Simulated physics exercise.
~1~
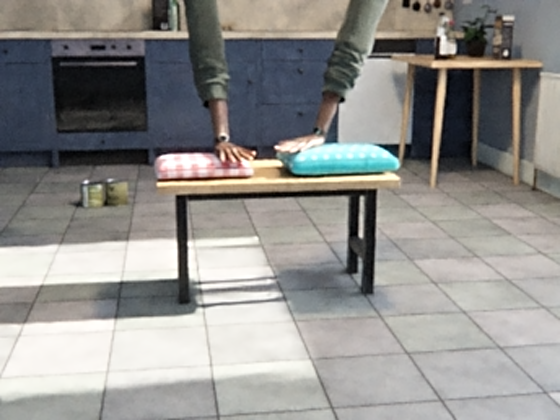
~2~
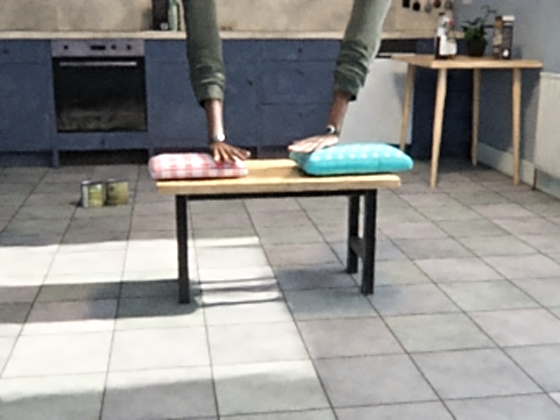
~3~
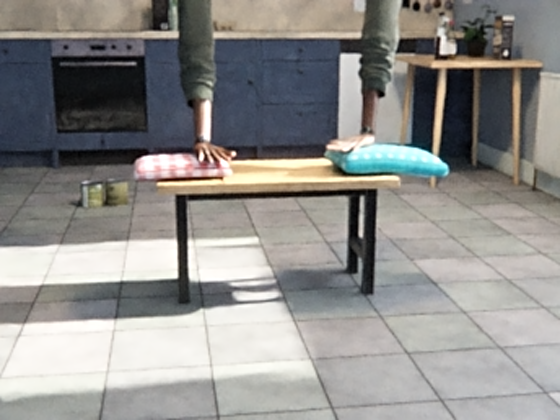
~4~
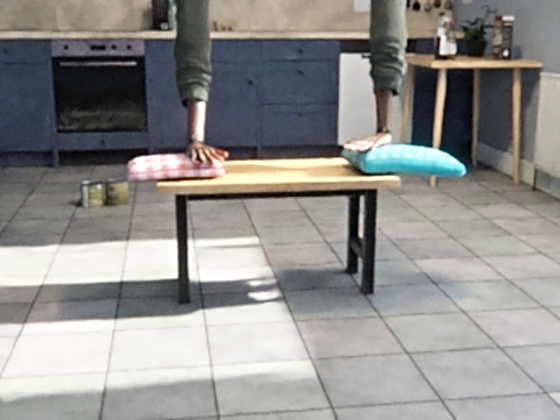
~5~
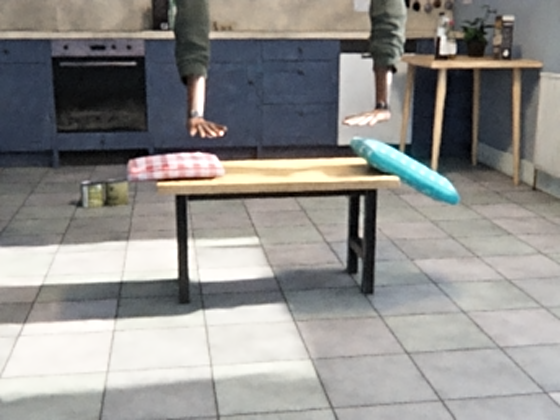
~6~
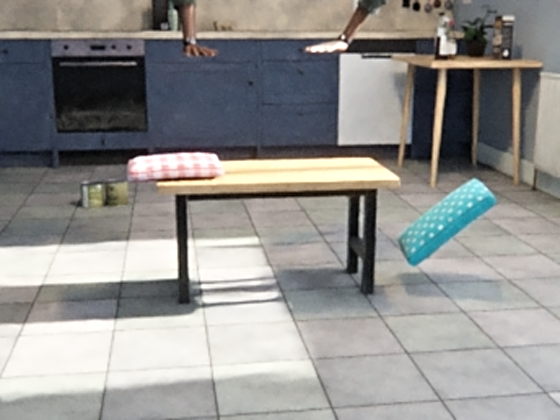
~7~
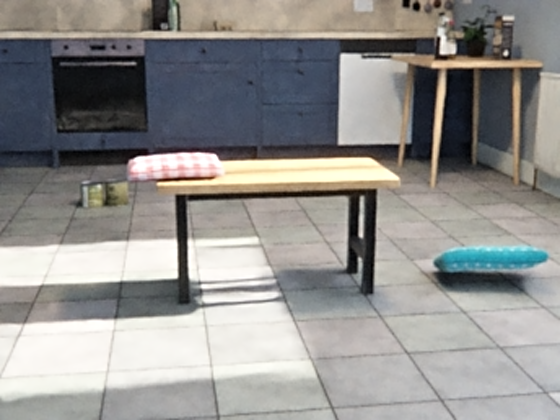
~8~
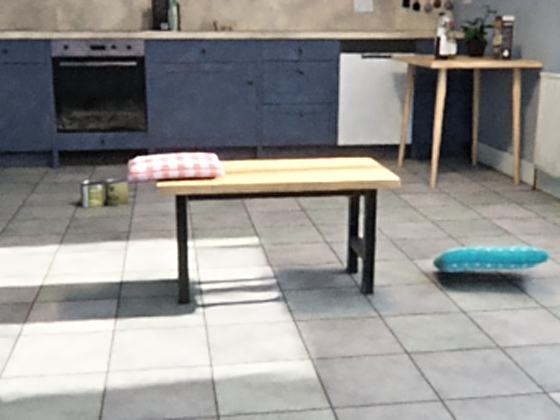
In a kitchen with a tiled floor, two hands slid a red checked cushion left and a turquoise one right over the ends of a low bench, then lifted away; the turquoise one tipped off onto the floor while the red one stayed put.
